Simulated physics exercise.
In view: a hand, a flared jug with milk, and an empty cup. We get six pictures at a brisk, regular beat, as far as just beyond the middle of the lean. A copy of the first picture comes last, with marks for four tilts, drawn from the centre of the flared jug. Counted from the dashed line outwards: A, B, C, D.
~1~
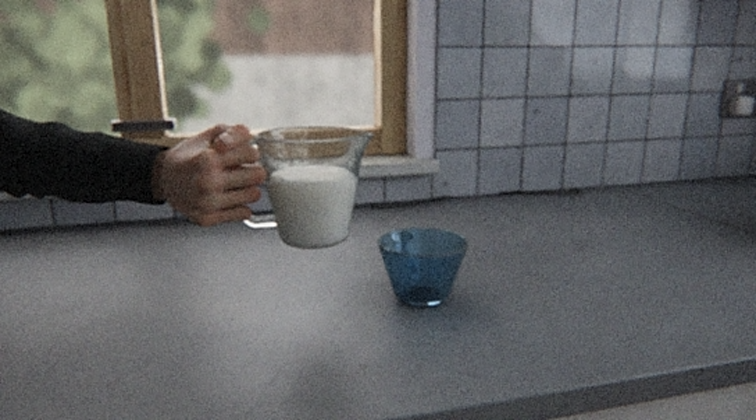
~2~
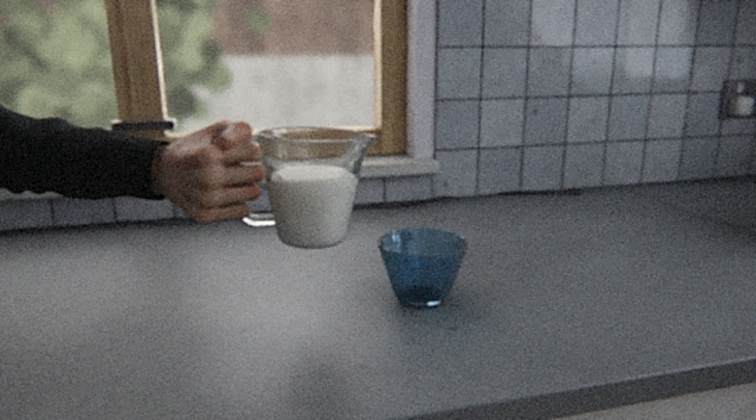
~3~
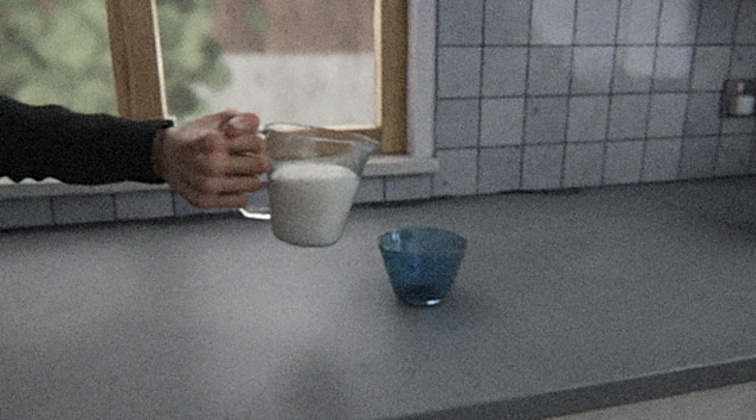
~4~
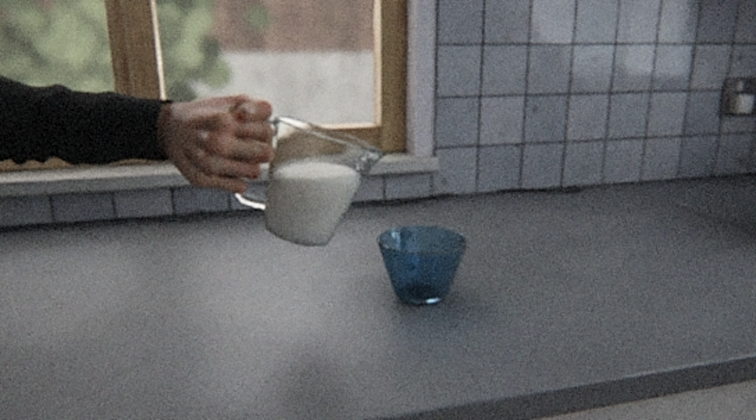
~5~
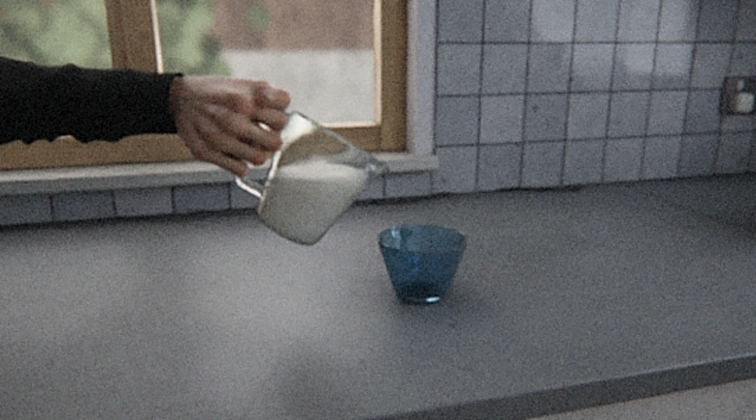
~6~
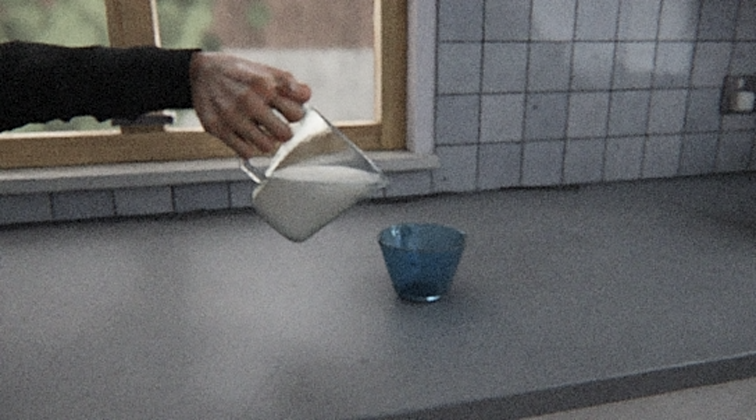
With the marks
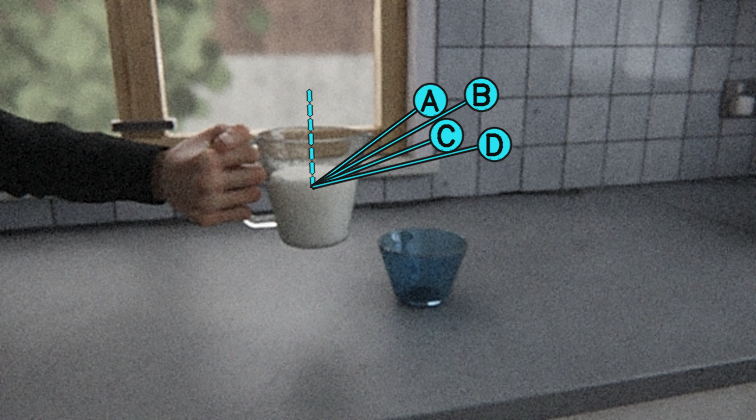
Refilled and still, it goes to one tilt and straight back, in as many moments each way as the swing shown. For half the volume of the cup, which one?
Use mark B.
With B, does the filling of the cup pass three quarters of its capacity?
No.
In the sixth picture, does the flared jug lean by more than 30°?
Yes.
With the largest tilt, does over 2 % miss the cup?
Yes.
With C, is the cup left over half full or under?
Over.
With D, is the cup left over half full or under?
Over.
In cyan, A at (416, 109); B at (465, 102); C at (430, 140); D at (477, 147).
If A is chosen, the cup ends with about 31 % of what it can hold.
If B is chosen, the cup ends with about 52 % of what it can hold.
If C is chosen, the cup ends with about 70 % of what it can hold; 6 % of the milk is spilt.
If D is chosen, the cup ends with about 76 % of what it can hold; 17 % of the milk is spilt.
